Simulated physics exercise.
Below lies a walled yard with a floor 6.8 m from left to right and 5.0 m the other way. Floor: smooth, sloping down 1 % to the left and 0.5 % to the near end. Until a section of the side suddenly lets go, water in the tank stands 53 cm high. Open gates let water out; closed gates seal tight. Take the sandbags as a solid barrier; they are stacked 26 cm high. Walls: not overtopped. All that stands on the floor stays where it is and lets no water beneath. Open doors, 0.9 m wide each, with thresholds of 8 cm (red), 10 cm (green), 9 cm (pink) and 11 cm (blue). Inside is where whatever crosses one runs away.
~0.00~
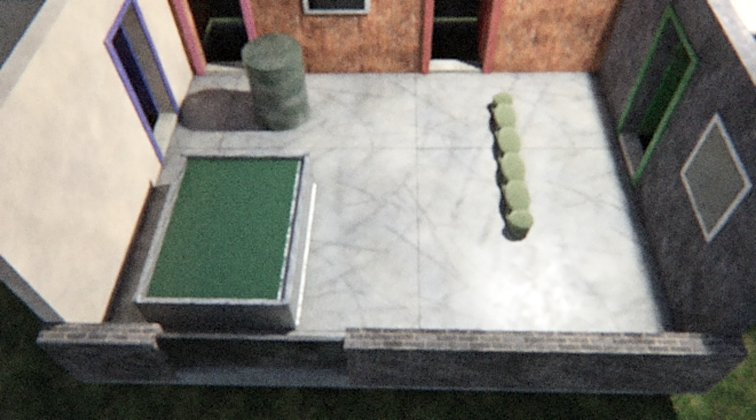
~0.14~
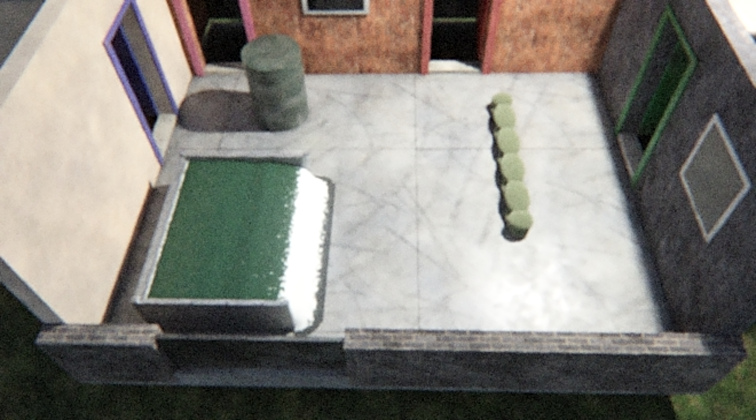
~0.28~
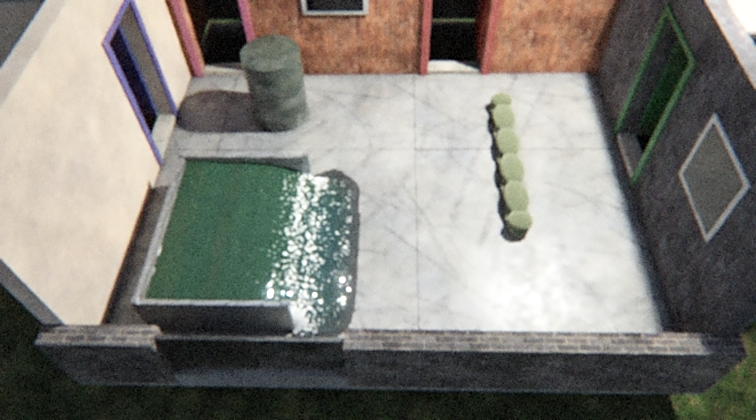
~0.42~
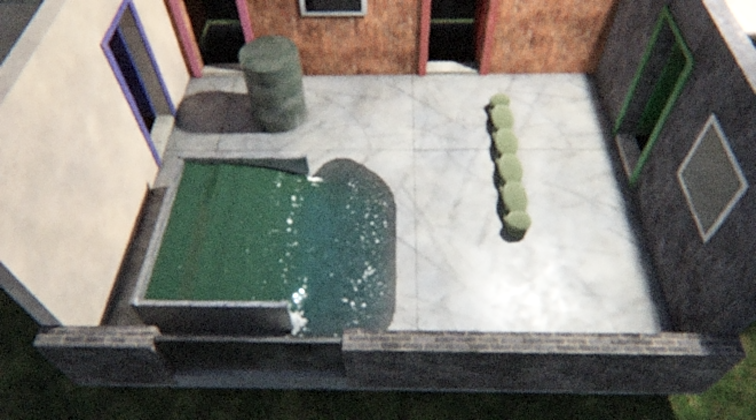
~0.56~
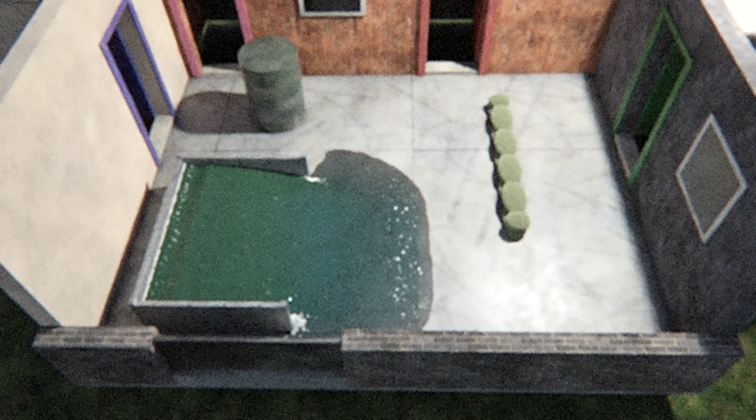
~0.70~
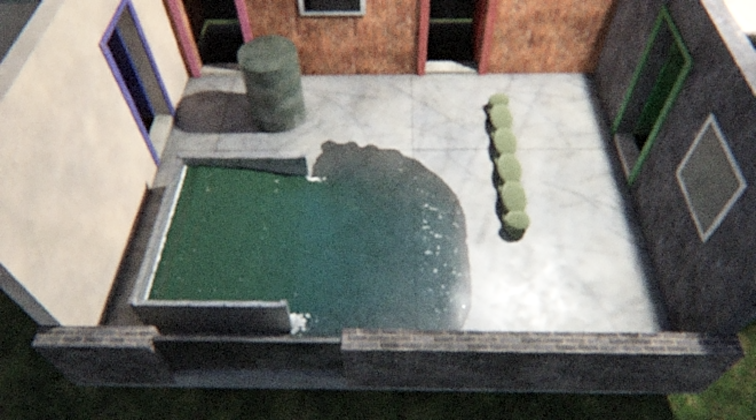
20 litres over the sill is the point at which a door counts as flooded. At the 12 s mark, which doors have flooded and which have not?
The red door has flooded; the green door has not; the pink door has not; the blue door has not.
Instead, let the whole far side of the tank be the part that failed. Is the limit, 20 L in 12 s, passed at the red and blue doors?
Red short, blue beyond.
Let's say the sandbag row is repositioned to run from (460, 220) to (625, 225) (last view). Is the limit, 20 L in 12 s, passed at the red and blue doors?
Red within the limit, blue within the limit.
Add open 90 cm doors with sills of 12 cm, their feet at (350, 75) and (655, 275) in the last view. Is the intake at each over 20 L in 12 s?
Taking them in order, the first gets too little and the second enough.
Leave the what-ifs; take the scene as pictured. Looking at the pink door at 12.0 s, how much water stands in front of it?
Depth: Approx. 10.0 cm.
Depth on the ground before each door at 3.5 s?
Depth readings (cm): Red = 16; green = 5; pink = 0; blue = 0.
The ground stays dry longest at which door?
Answer: The blue door.
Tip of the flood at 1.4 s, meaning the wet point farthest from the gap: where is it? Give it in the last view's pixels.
About pixel (630, 278).
After 1.4 s water covers 40 % of the floor and is deepest (23 cm) near (493, 220); red door not reached, green door not reached, pink door not reached, blue door not reached.
After 2.2 s water covers 45 % of the floor and is deepest (36 cm) near (665, 345); red door not reached, green door not reached, pink door not reached, blue door not reached.
After 3.5 s water covers 60 % of the floor and is deepest (24 cm) near (574, 359); red door 16 cm at the sill, 35 L in, green door 5 cm at the sill, 0 L in, pink door not reached, blue door not reached.
After 7.0 s water covers 85 % of the floor and is deepest (14 cm) near (542, 135); red door 8 cm at the sill, 71 L in, green door 7 cm at the sill, 0 L in, pink door 3 cm at the sill, 0 L in, blue door 3 cm at the sill, 0 L in.
After 12.0 s water covers 95 % of the floor and is deepest (14 cm) near (94, 355); red door 3 cm at the sill, 72 L in, green door 3 cm at the sill, 1 L in, pink door 10 cm at the sill, 0 L in, blue door 9 cm at the sill, 4 L in.
